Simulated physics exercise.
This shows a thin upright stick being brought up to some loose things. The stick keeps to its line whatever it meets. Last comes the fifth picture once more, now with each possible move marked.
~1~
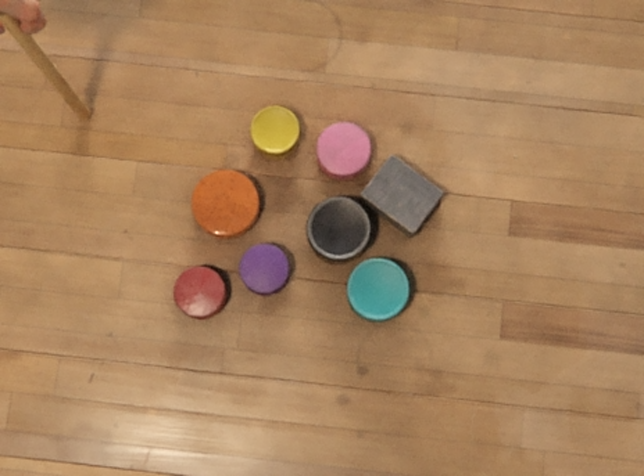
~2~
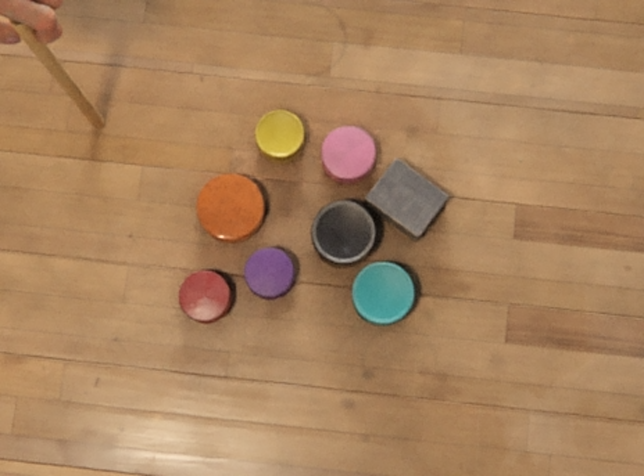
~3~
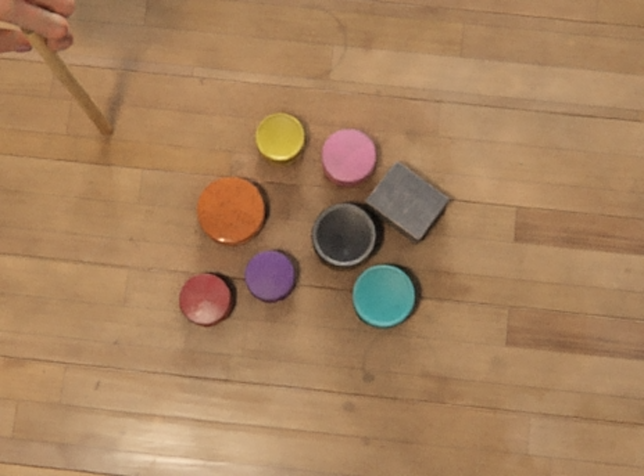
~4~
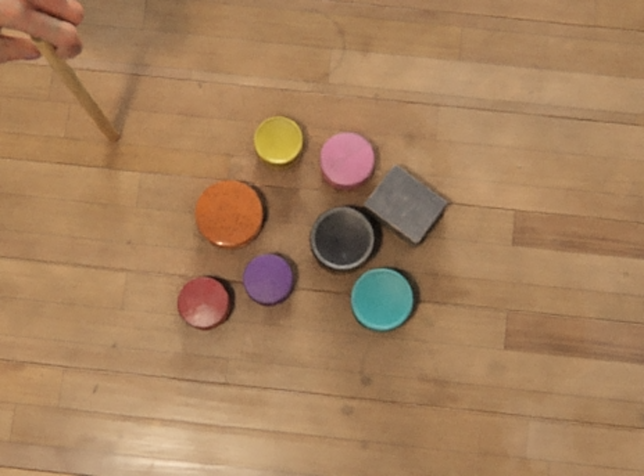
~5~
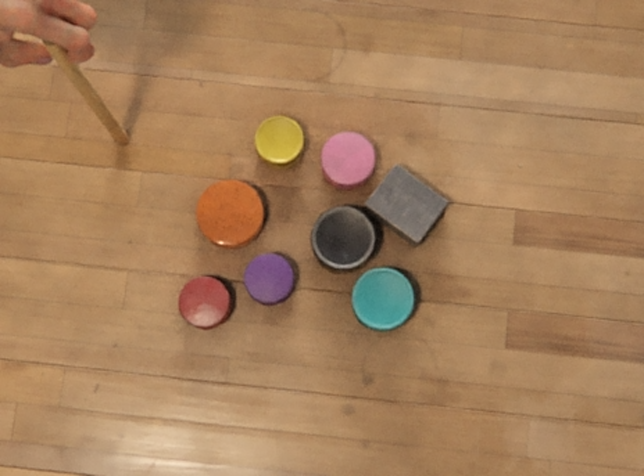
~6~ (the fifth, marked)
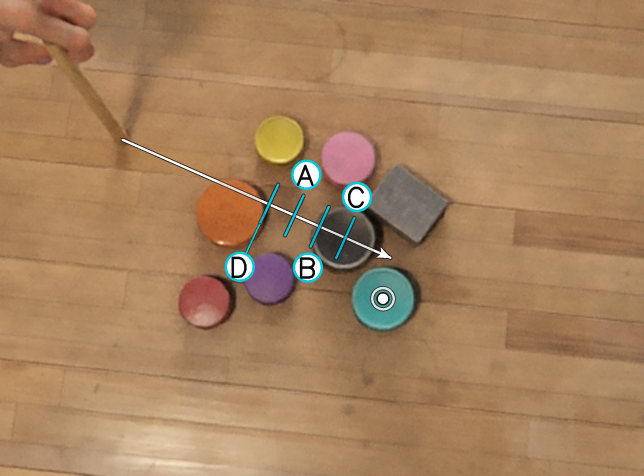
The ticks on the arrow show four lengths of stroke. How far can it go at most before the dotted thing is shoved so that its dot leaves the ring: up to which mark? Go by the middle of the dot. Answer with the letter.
It can go as far as B.
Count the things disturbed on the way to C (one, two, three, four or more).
In all, three.
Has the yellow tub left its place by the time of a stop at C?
No.
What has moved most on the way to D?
The orange pot has gone farthest.
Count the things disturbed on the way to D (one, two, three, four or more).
One.
On the marked copy, A at (295, 215); B at (320, 227); C at (346, 238); D at (269, 204); the arrow from (123, 140) to (391, 257); the white dot at (383, 299).
With B. Early on, foot of the stick (193, 172).
Further on, foot of the stick (265, 203); orange pot (241, 233).
At the end, foot of the stick (320, 227); orange pot (241, 233); black tub (350, 246); the dot is still in its ring.
As for the rest, A keeps the dot in but is short; C shifts the dotted thing to (395, 317); D keeps the dot in but is short.
